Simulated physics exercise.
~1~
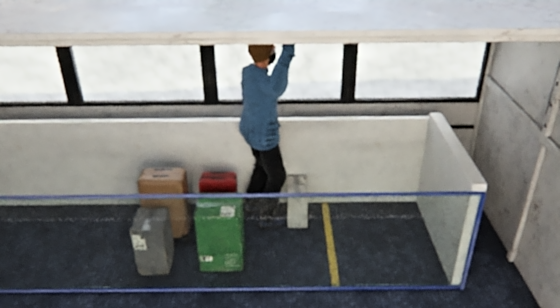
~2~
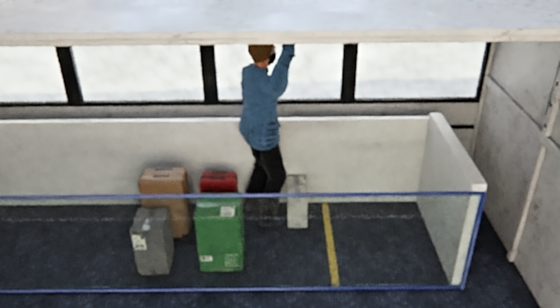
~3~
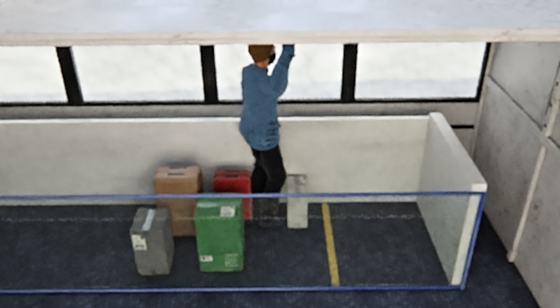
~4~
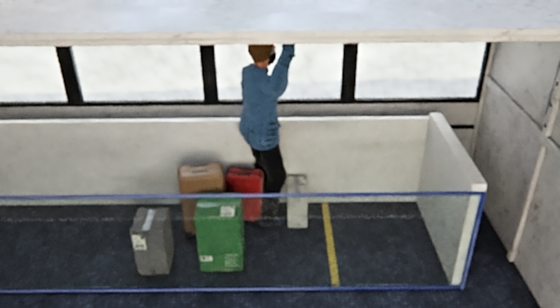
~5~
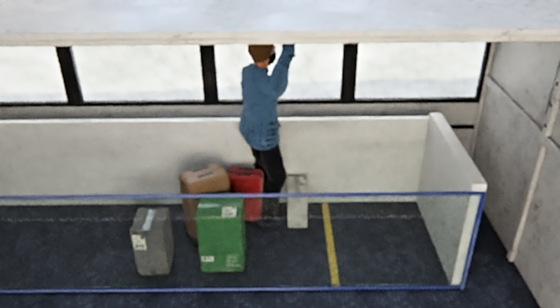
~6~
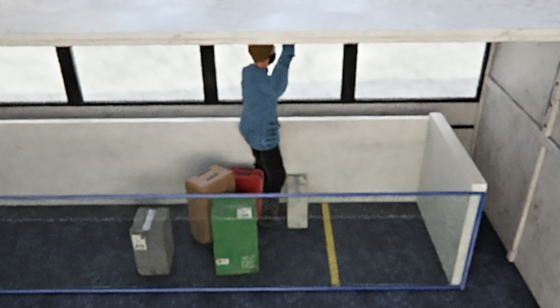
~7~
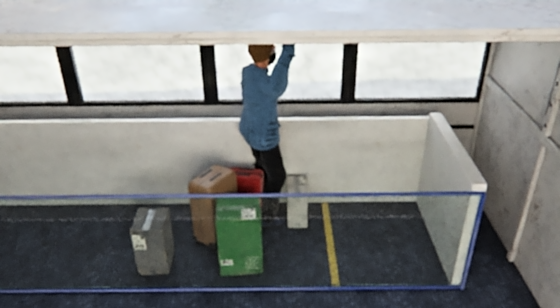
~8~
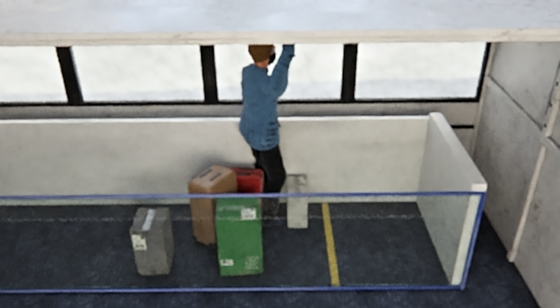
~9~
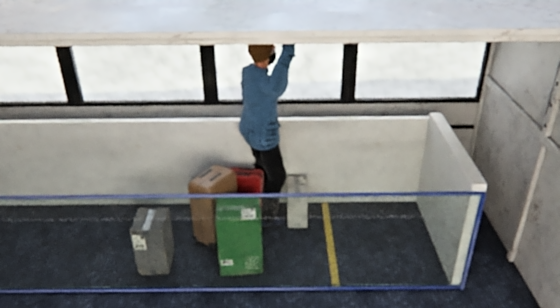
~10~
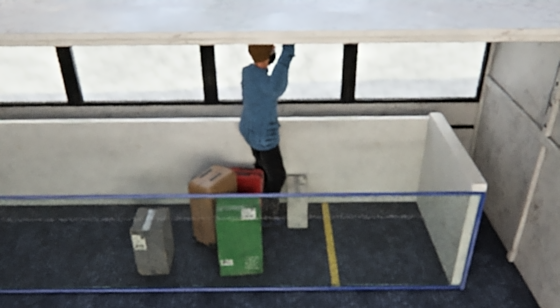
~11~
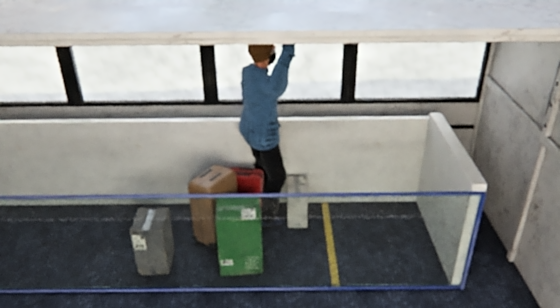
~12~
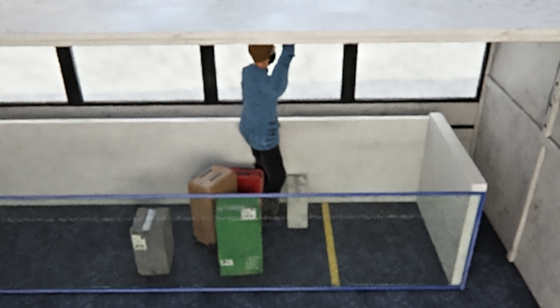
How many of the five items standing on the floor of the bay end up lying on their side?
None of the five items ends up on its side. The red case, brown case, grey pack, green bag and white carton are all still upright at the end.
The video shows a passenger standing with raised arms behind cases, bags and a carton in a low-walled bay. The brown and red cases slide right, then the green bag shifts slightly right, and all stay upright, short of the yellow line.
